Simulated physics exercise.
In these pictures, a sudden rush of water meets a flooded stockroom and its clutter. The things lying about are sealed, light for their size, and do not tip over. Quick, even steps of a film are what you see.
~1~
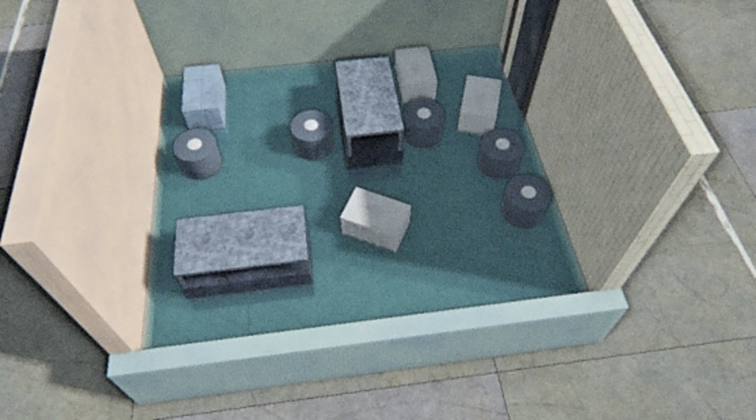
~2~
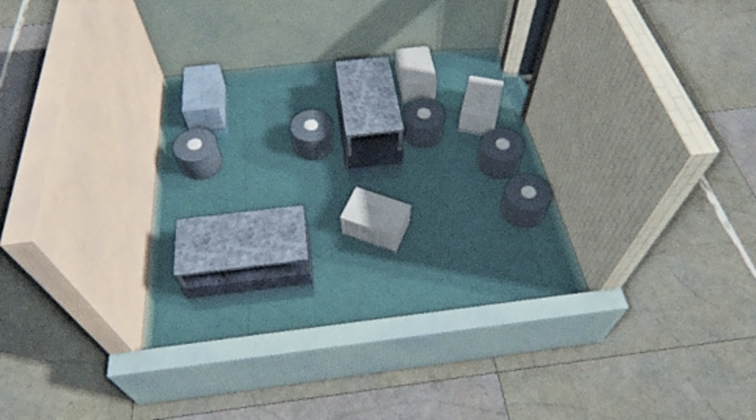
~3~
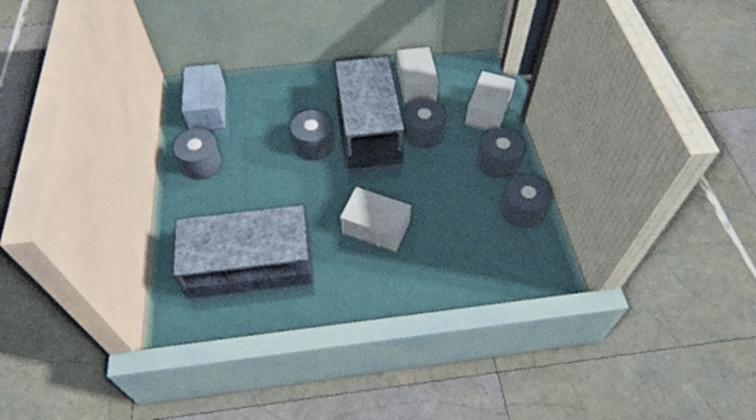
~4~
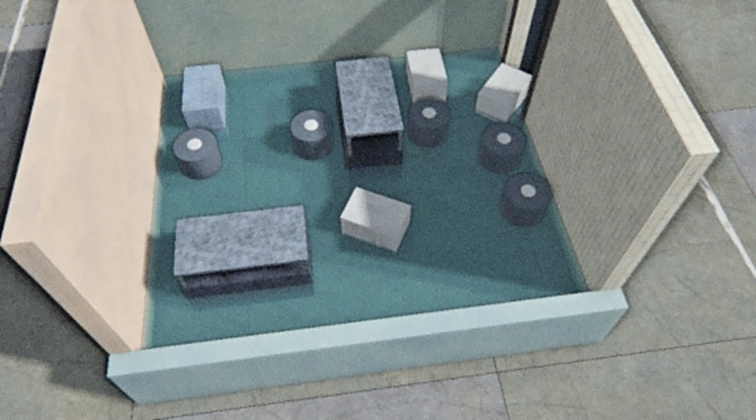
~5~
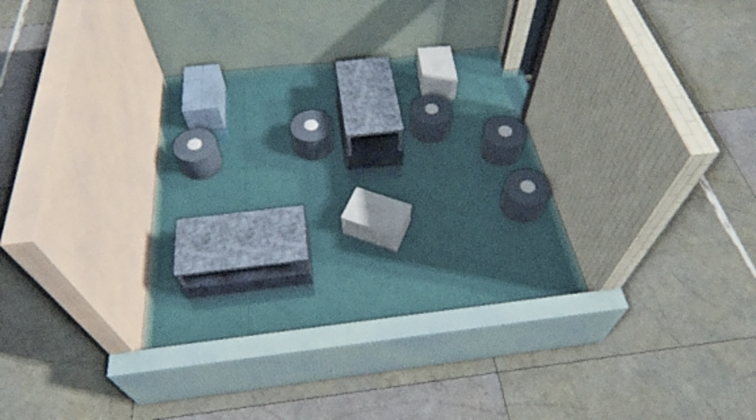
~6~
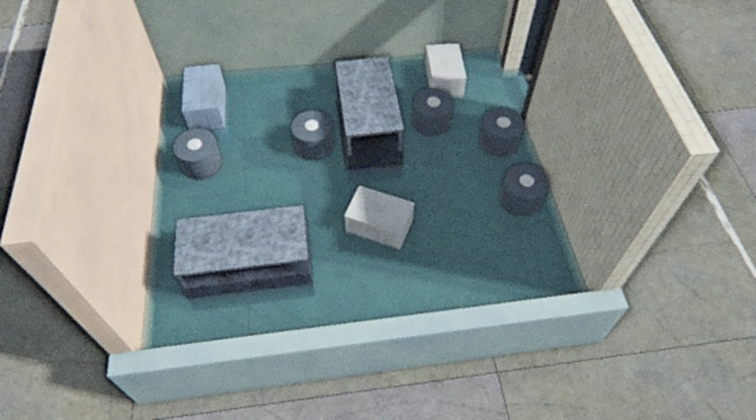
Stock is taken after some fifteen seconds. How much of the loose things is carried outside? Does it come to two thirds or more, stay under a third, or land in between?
The portion is in the top third.
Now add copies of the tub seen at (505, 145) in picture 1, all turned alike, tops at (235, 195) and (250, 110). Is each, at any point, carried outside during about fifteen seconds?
In turn: Stays, still in.
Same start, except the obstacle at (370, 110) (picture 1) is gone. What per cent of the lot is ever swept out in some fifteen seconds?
About 80 per cent.
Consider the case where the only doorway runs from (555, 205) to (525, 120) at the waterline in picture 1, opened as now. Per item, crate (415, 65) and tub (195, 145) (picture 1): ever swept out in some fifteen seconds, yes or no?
In the order given, the first is lost and the second never lost.
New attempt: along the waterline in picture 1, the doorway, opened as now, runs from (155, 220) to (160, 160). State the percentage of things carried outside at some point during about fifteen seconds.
Near 40 percent, give or take.
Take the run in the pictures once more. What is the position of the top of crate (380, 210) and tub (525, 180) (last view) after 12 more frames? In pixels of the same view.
Estimate: First at (441, 173), second at (536, 82), approximately.
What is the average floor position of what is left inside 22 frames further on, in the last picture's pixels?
At about (352, 145).
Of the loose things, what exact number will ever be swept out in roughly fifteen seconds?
Count: 6.
A moment on, 1 of 8 are out; 7 afloat.
Next, 4 of 8 are out; 4 afloat.
Later, 5 of 8 are out; 3 afloat.
In the end, 6 of 8 are out; 2 afloat.
